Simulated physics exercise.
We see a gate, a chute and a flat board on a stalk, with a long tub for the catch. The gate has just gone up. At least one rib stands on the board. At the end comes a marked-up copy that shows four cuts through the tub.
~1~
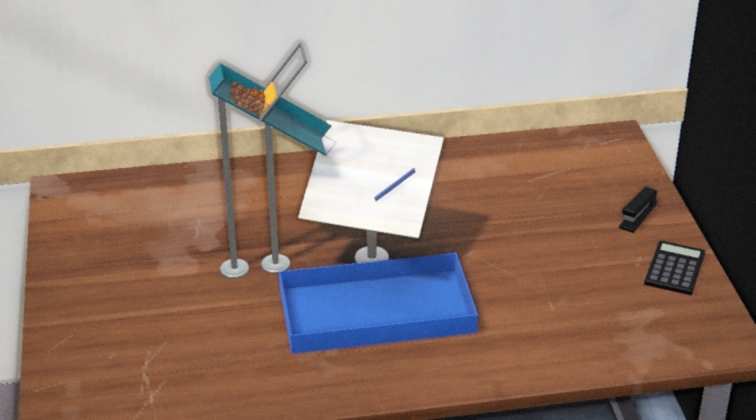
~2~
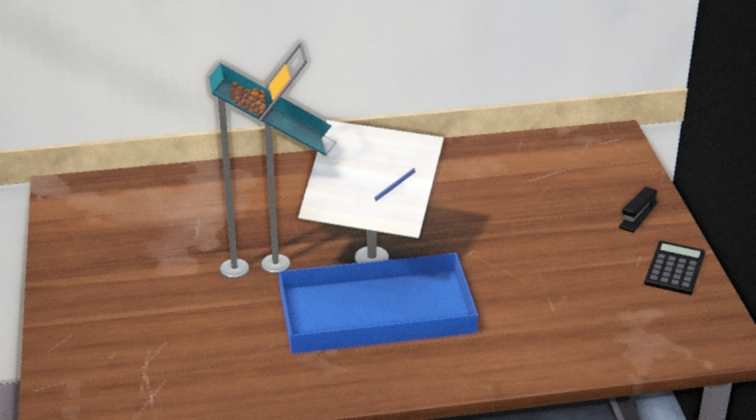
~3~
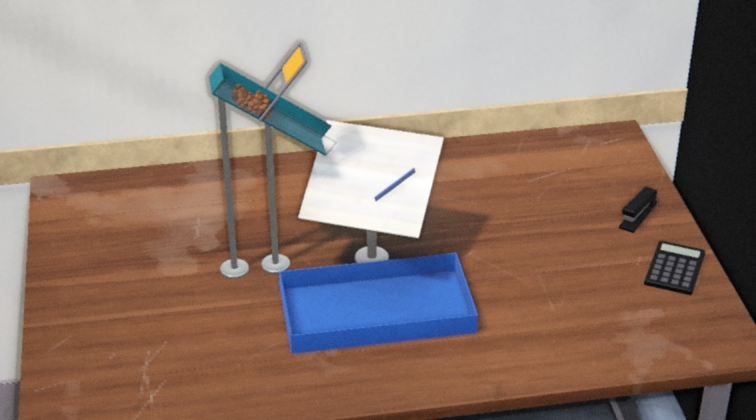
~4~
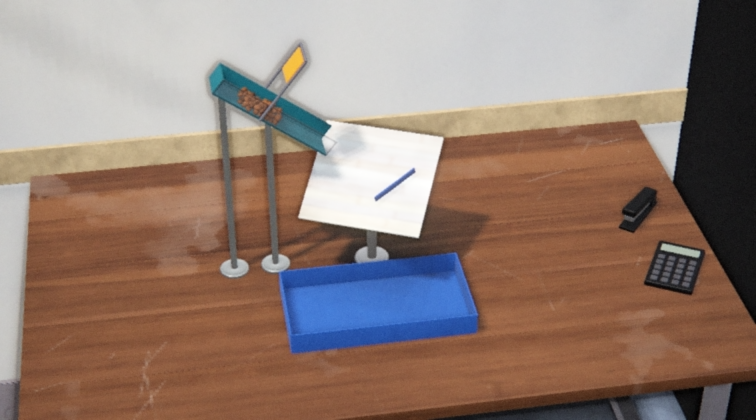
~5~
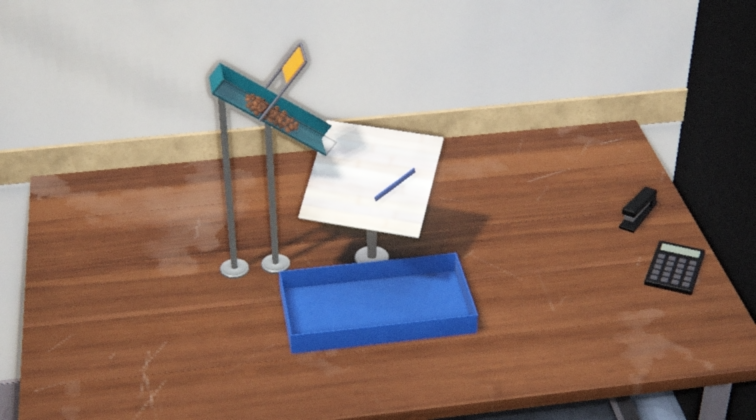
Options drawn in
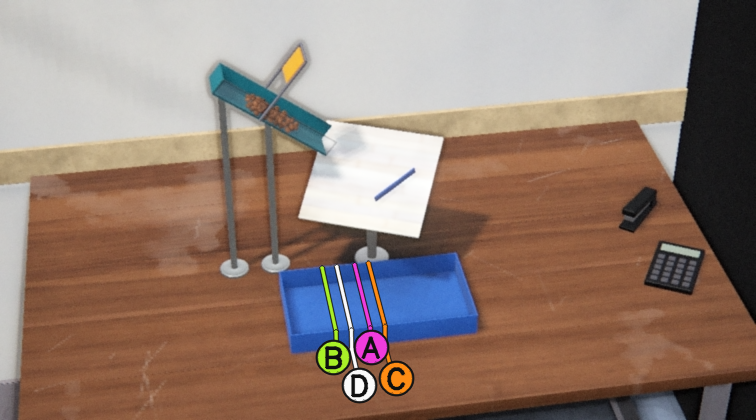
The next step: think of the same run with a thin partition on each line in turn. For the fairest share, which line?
D works best here.
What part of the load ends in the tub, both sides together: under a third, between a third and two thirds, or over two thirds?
Over two thirds.
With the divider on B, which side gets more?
Right.
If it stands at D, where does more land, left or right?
Right.
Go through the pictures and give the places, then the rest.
The first picture shows load behind the gate at (250, 98), bits of dog kibble; lip of the chute at (324, 147), sloping fairly steeply.
The second picture shows middle of the board at (371, 177), tilted fairly steeply; middle of its low edge at (358, 227); of its high edge at (384, 129).
The third picture shows front corners of the tub at (291, 335) and (477, 315), empty; front of the load at (266, 110).
The fourth picture shows middle of the load at (262, 105); its front at (279, 112), about a quarter of the way to the lip; rib from (415, 168) to (374, 198).
The fifth picture shows middle of the load at (272, 110); its front at (296, 125), about half of the way to the lip.
On the marked copy, line A crosses the front rim at (370, 327); line B crosses the front rim at (335, 330); line C crosses the front rim at (384, 325); line D crosses the front rim at (351, 329).
With A, of what is caught, most on the left of the divider, a small part on the right.
With B, of what is caught, a small part on the left of the divider, most on the right.
With C, of what is caught, nearly all on the left of the divider, a small part on the right.
With D, of what is caught, about a third on the left of the divider, about two thirds on the right.
